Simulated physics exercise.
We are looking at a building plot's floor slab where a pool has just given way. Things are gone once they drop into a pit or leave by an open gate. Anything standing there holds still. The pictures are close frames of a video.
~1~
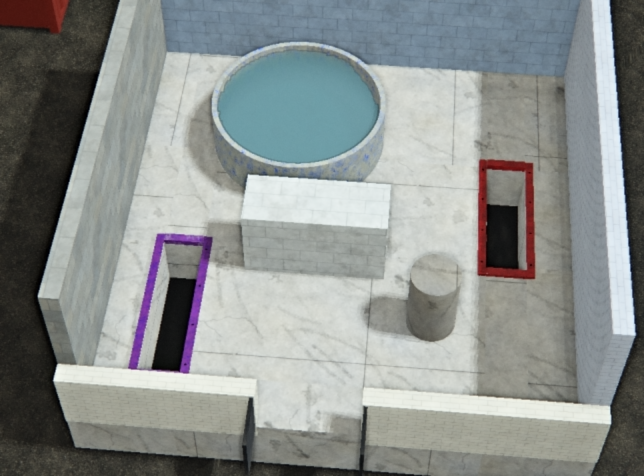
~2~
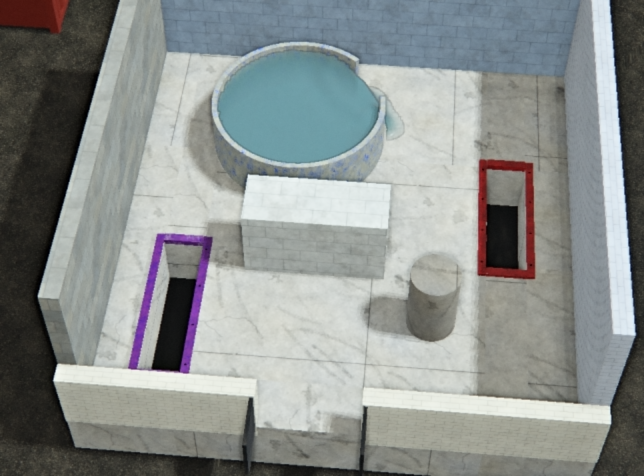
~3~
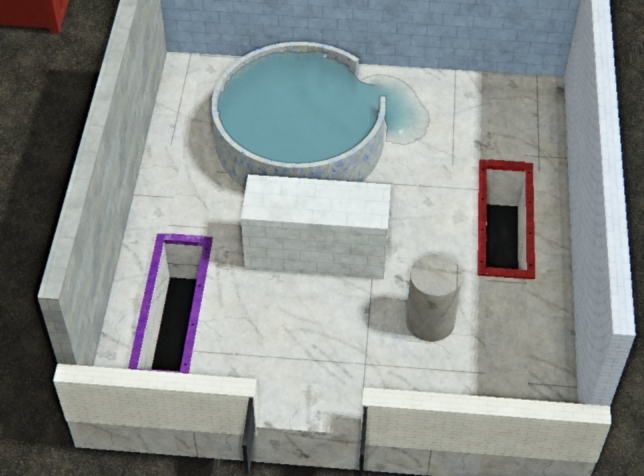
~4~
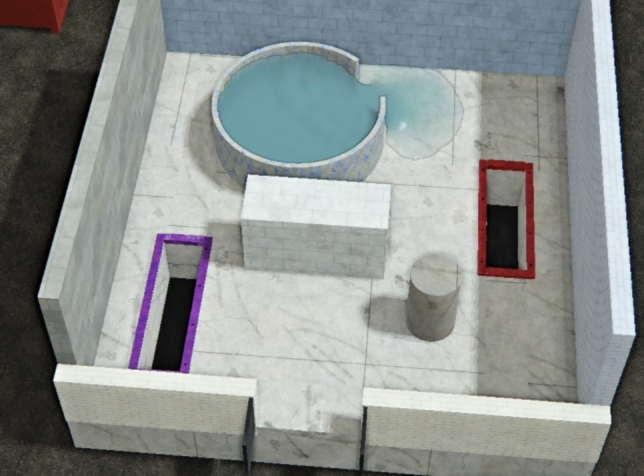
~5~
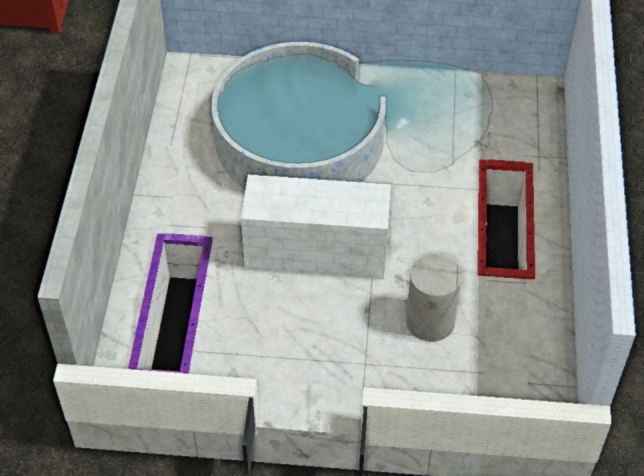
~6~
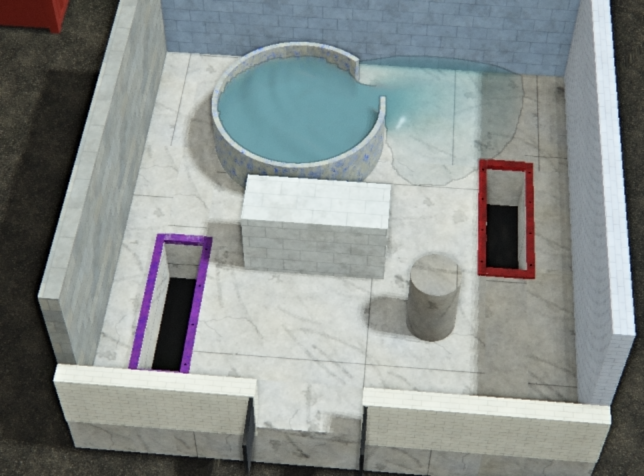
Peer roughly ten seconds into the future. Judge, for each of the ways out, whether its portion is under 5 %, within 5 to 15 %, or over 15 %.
My judgement: The gate's portion is under 5 %; the purple pit's portion is under 5 %; the red pit's portion is over 15 %.
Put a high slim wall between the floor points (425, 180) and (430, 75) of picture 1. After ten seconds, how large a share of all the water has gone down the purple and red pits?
Roughly, in per cent: Purple 8, red 0.
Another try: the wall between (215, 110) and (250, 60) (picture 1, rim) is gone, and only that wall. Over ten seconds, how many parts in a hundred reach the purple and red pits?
The purple pit takes 20 per cent and the red pit 2 per cent.
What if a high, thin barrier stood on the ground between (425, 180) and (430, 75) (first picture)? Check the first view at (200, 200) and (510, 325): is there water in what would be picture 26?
In that order: Covered, covered.
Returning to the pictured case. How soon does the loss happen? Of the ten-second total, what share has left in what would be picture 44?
Roughly 60 %.
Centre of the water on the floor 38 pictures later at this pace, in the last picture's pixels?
Near (392, 176) in the last view.
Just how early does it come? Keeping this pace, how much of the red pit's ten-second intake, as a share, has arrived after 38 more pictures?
Near 70 per cent, give or take.
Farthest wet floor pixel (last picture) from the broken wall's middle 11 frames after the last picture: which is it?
The flood front should get to about (566, 240).
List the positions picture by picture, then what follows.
Still water in the round tank at (299, 106), in the first frame.
The front is at (396, 134), out from the gap at (371, 102), in the second frame.
The front is at (396, 82), out from the gap at (371, 104), in the third frame.
Water pours out at (371, 105) and has run to (458, 108), in the fourth frame.
The front is at (474, 73), out from the gap at (371, 105), in the fifth frame.
The front is at (517, 76), out from the gap at (371, 104), in the sixth frame.
A moment on, water covers 20 % of the floor; the gate 0 %, the purple pit 0 %, the red pit 0 %.
Next, water covers 25 % of the floor; the gate 0 %, the purple pit 0 %, the red pit 0 %.
Then, water covers 40 % of the floor; the gate 0 %, the purple pit 0 %, the red pit 6 %.
Later, water covers 75 % of the floor; the gate 0 %, the purple pit 0 %, the red pit 15 %.
In the end, water covers 95 % of the floor; the gate 1 %, the purple pit 2 %, the red pit 22 %.
